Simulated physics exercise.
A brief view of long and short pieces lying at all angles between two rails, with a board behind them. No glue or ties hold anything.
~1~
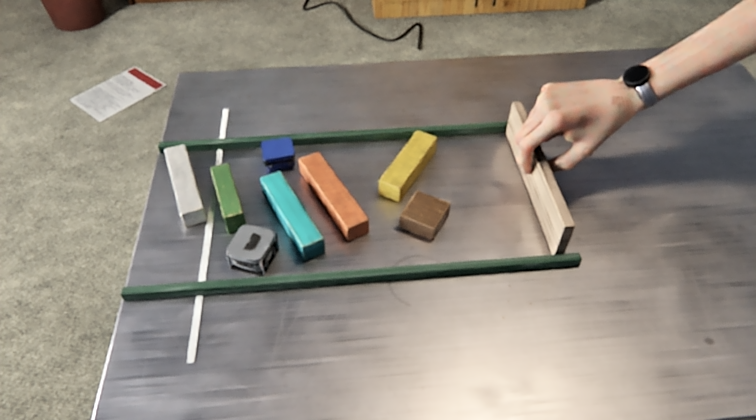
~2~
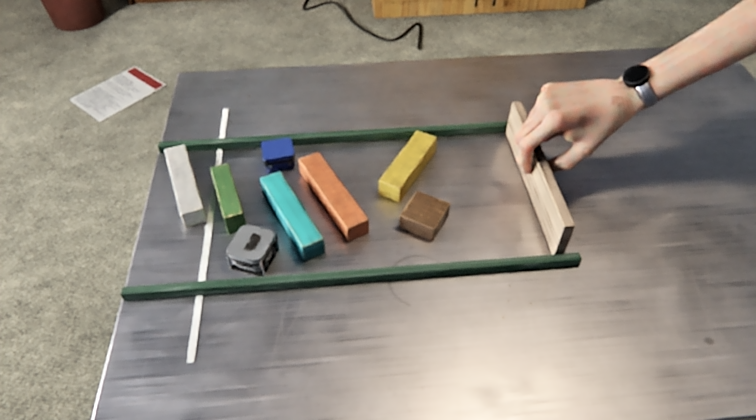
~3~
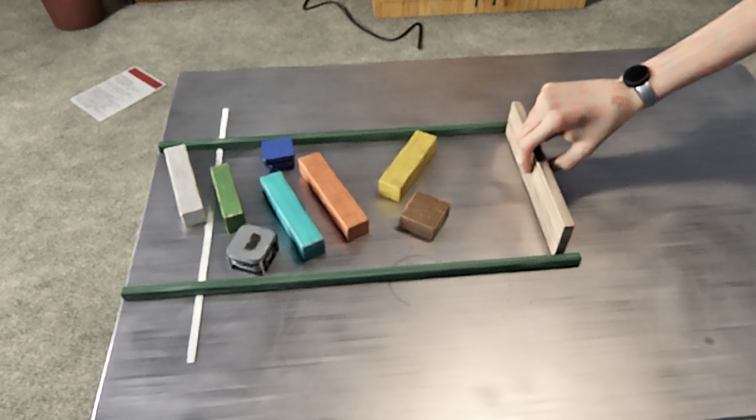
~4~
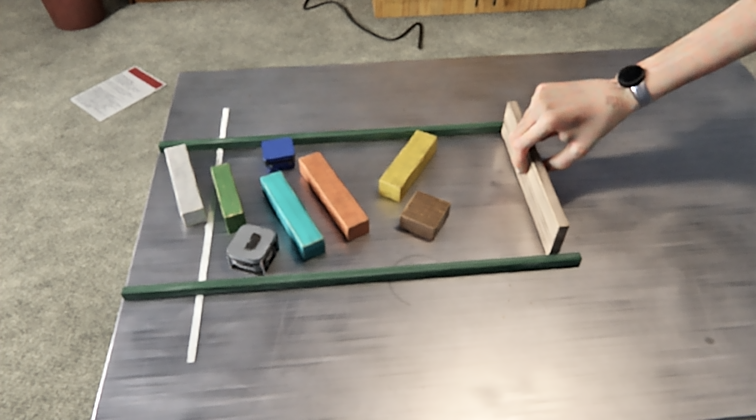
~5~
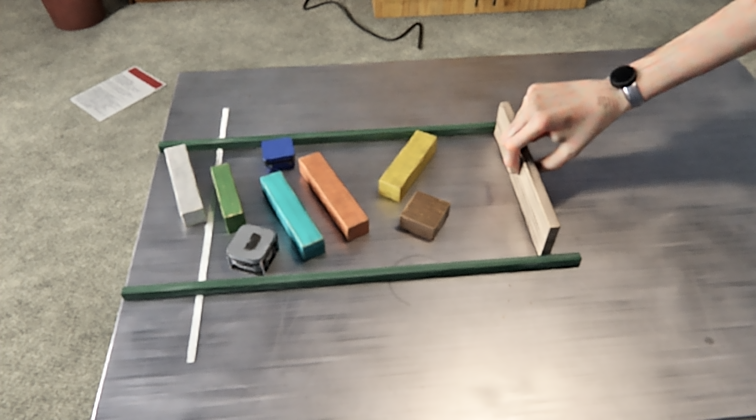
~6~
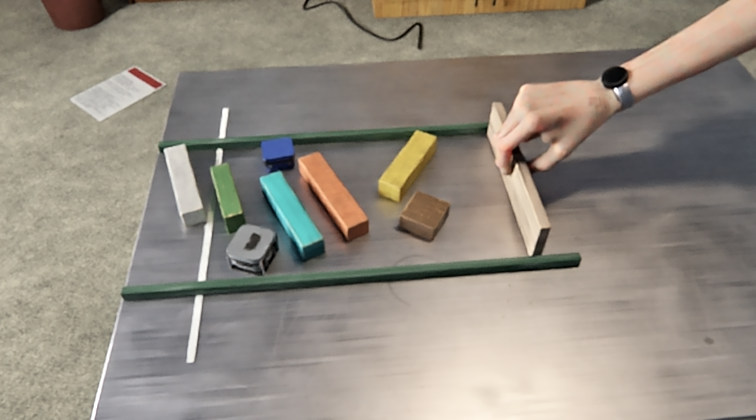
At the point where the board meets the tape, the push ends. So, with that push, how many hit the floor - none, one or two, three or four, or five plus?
I'd say three or four.
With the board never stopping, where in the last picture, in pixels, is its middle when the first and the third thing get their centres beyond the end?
About (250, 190) and about (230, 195).
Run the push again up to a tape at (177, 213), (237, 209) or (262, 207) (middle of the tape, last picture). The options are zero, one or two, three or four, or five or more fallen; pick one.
In order of the places: Five or more; just one or two; none.
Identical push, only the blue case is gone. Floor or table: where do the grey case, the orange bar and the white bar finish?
Taking them one by one, the grey case drops away, the orange bar holds its spot and the white bar drops away.
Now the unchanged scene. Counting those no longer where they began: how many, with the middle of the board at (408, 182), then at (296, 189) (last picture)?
Note: First position 2; second position 8.
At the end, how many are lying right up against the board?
My count gives 2.
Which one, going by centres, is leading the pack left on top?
It's the blue case.
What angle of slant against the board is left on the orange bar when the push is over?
It comes to around 10 degrees.
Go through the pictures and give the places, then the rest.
White bar (185, 184); green bar (228, 197); grey case (253, 250); board (536, 173); tape (212, 211), in the first picture.
Green bar (229, 198); brown block (425, 215), in the second picture.
Grey case (253, 251); turquoise stick (292, 214), in the third picture.
White bar (186, 184); yellow bar (409, 165), in the fourth picture.
Green bar (229, 197); blue case (279, 155), in the fifth picture.
White bar (185, 184); green bar (229, 197); grey case (253, 251); board (515, 175); tape (212, 211), in the sixth picture.
A little later, none off yet; white bar at rest near (185, 184); green bar at rest near (229, 197); grey case at rest near (253, 251).
Next, none off yet; white bar at rest near (185, 184); green bar at rest near (229, 197); grey case shifted about its own width near (224, 256).
Later still, none off yet; white bar shifted a little near (154, 185); green bar shifted about its own width near (166, 201); grey case shifted well along near (135, 257).
When it is over, the number that fall off is three or four; down, turquoise stick, grey case, green bar and white bar.
